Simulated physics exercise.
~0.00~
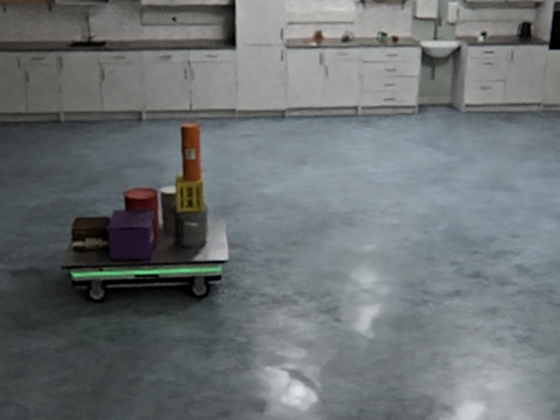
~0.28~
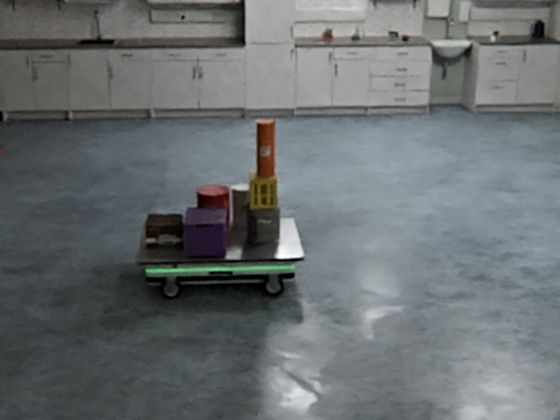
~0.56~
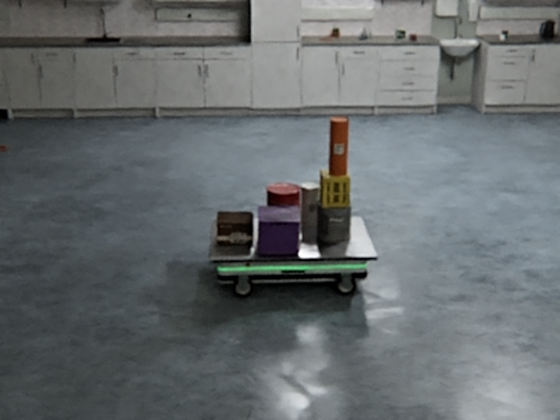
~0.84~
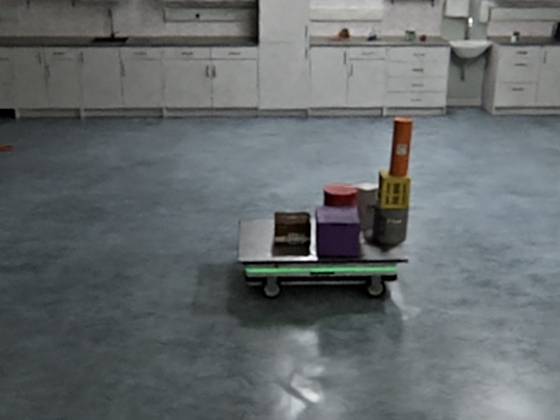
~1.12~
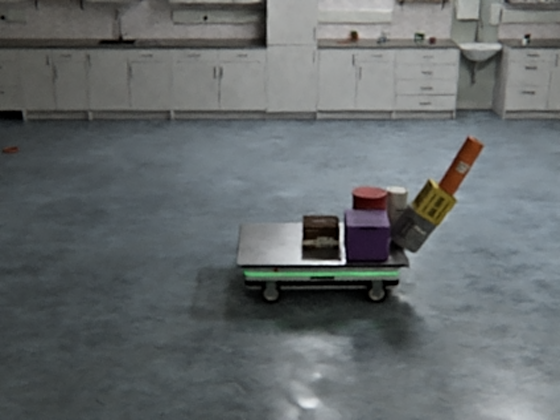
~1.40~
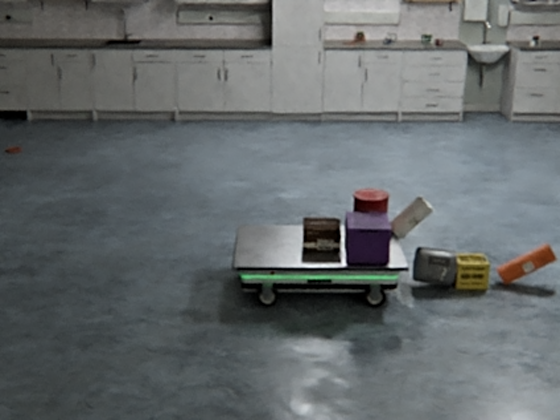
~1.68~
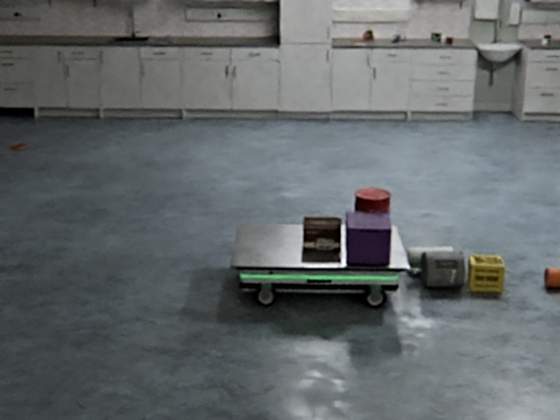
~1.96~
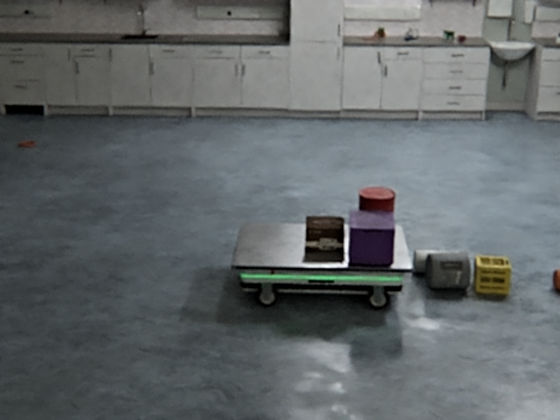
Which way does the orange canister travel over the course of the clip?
The orange canister moves to the right, first riding on the cart and then falling off beyond its right edge.
